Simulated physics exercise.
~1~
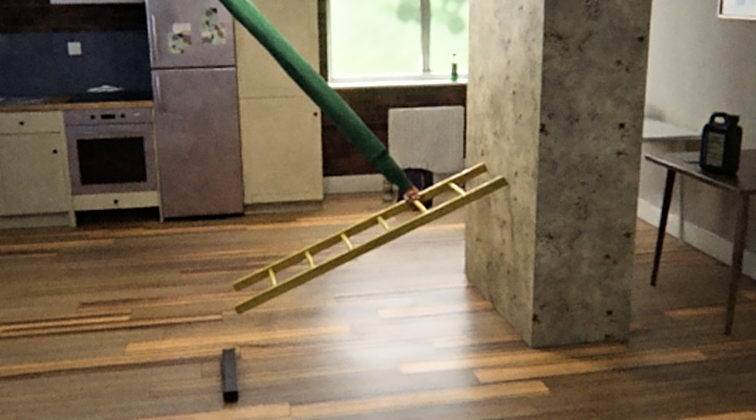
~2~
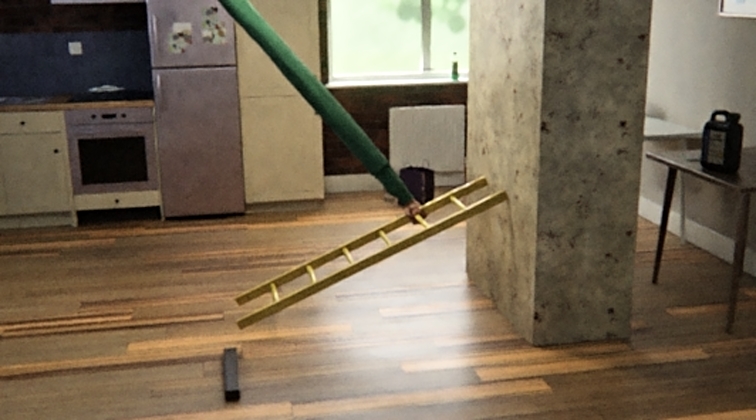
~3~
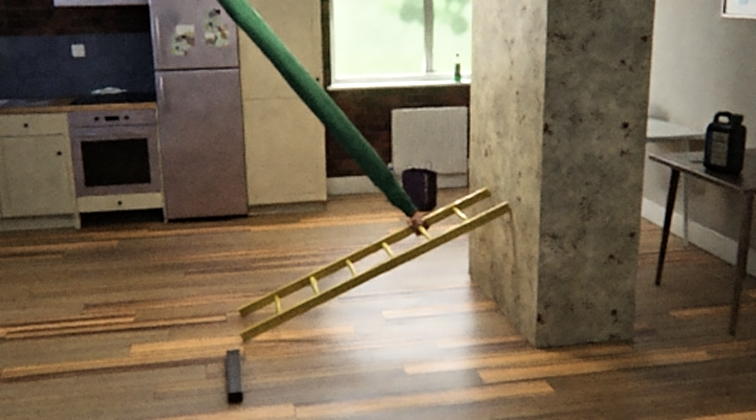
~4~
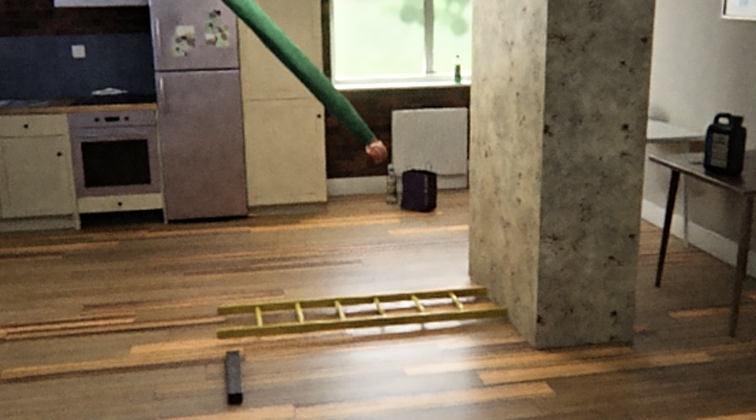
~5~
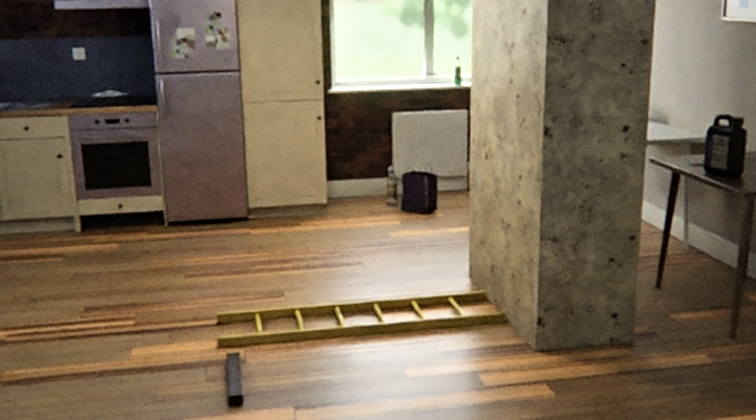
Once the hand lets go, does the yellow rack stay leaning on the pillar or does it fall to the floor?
It falls to the floor. The yellow rack slides out after the hand lets go and ends up lying flat on the wooden boards.
